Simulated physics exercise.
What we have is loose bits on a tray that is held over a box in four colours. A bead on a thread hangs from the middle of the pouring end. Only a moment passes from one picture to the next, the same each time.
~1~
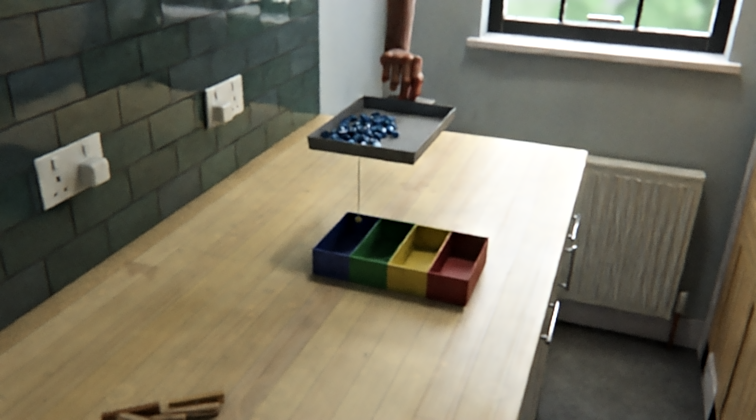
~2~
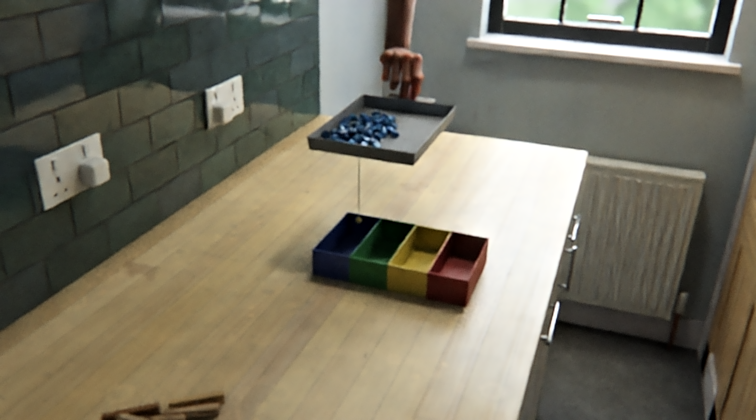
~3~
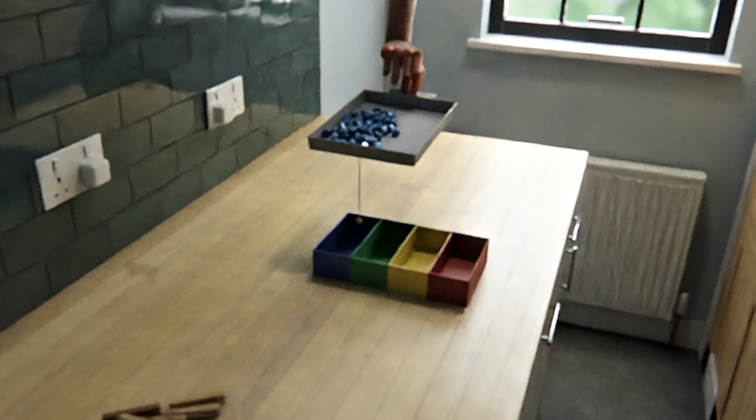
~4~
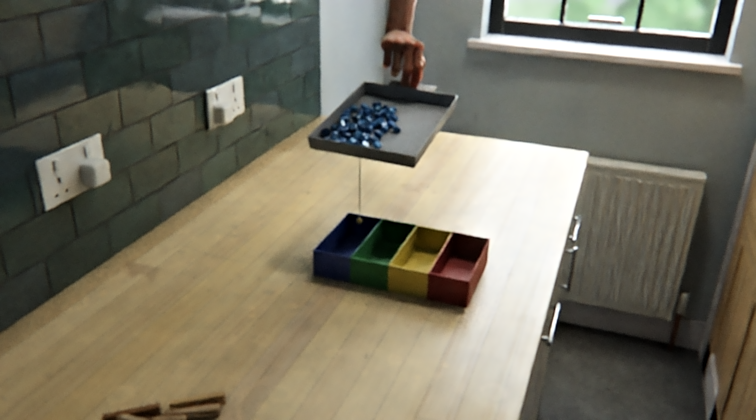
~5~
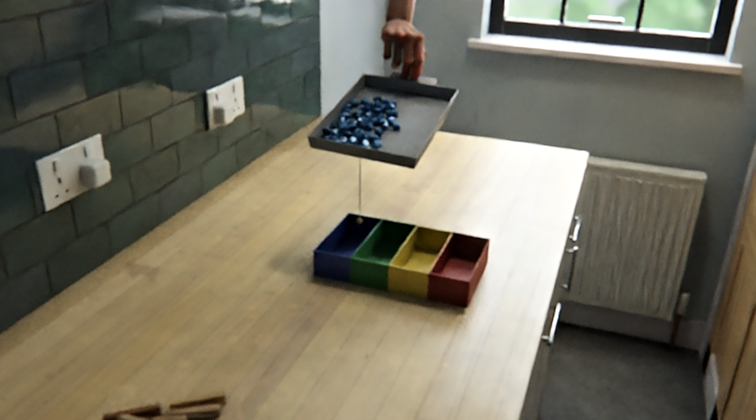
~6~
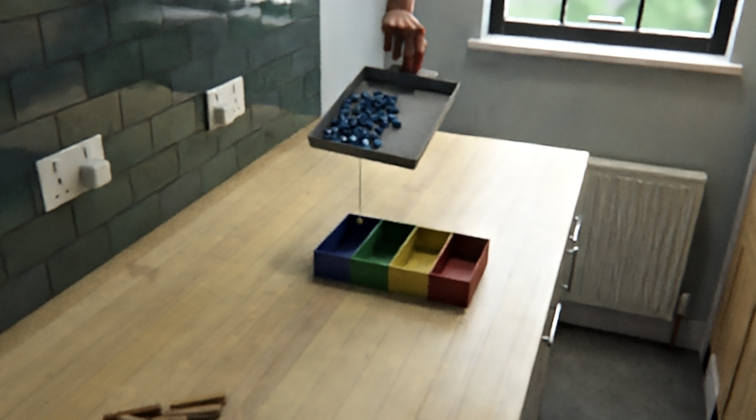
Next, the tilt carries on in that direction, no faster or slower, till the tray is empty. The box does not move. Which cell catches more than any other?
Most goes to the green cell.
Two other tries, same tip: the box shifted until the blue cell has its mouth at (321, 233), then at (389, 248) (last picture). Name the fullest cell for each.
The first try: Yellow. The second: The blue one.
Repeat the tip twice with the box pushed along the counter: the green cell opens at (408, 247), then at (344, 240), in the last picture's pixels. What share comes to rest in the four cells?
Near 80 % and 100 %.
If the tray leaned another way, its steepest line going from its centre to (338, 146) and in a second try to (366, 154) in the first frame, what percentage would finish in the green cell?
In turn 0 and 30 in a hundred.
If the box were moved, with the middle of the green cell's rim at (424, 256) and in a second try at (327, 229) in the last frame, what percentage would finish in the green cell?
In turn 20 and 0 in a hundred.
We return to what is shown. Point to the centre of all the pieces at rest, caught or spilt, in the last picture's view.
Close to (380, 269).
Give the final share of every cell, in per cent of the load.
About: Blue cell 20, green cell 50, yellow cell 20, red cell 0 per cent.
Soon after the last picture, tray tipped steeply; all on the tray.
A little later, tray tipped right over; about half on the tray; a small part in the green cell; a small part in the yellow cell; a small part in the blue cell; a small part falling or outside the box.
Later still, tray tipped past a quarter turn; about half in the green cell; about a quarter in the yellow cell; about a quarter in the blue cell; a small part falling or outside the box.
At rest, tray tipped past a quarter turn; about half in the green cell; about a quarter in the yellow cell; about a quarter in the blue cell; none in the red cell; a small part outside the box.
